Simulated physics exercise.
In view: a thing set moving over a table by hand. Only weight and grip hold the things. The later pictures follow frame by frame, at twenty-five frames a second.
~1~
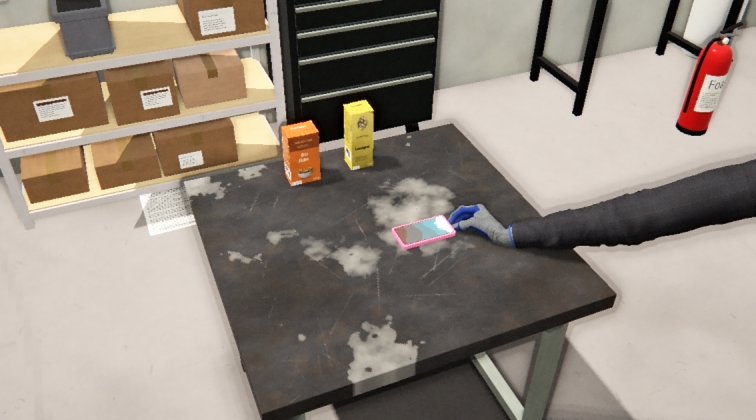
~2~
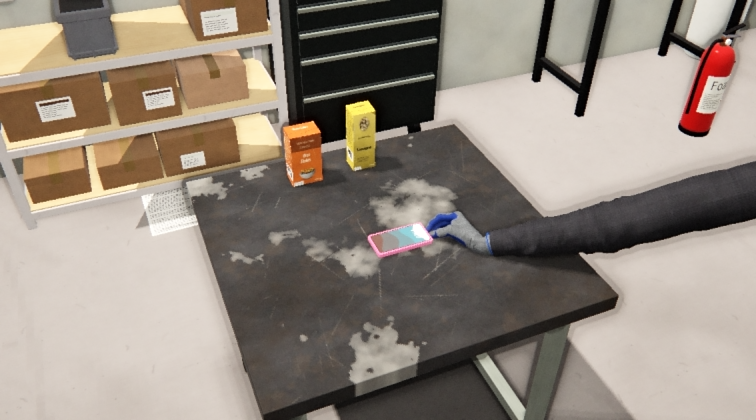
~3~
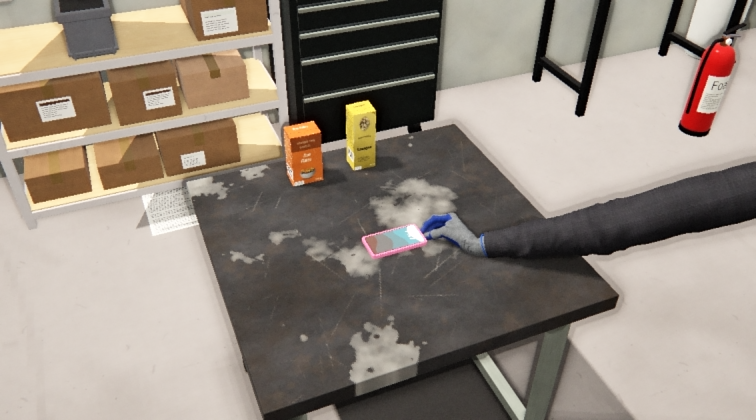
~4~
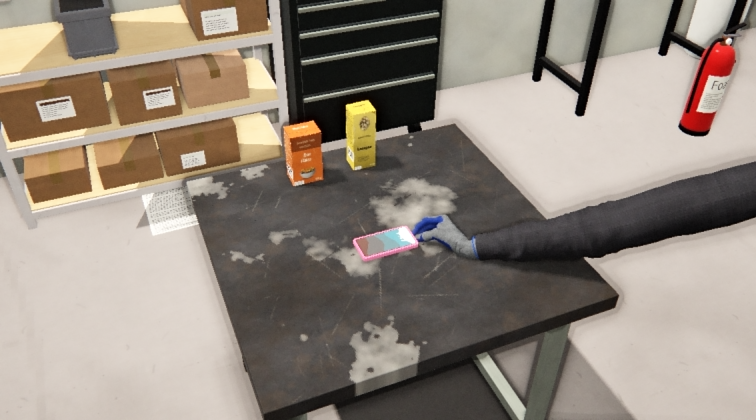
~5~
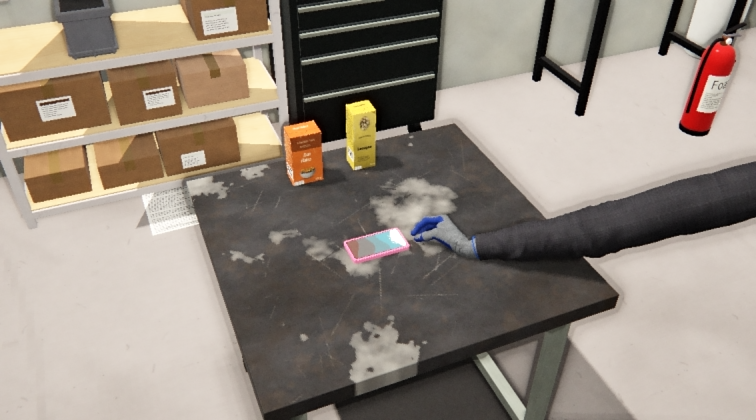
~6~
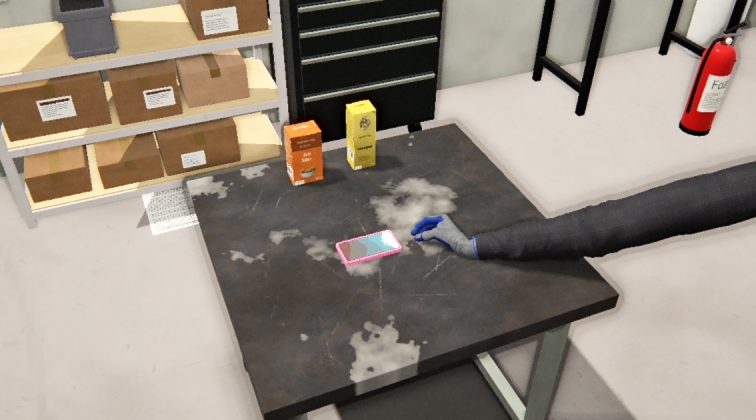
A gloved hand slid a pink phone leftward across a worn dark table, past an orange box and a yellow box, then stayed back while the phone slid a little farther left.
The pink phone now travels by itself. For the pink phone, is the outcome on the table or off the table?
The pink phone is still on the table.
Then, 0.10 s past the last view, pink phone displaced a little near (355, 251).
Then, 0.20 s past the last view, pink phone displaced about its own width near (350, 252).
Finally, moved from the start, pink phone. Final places as the last picture's camera would see them, pink phone near (350, 252).
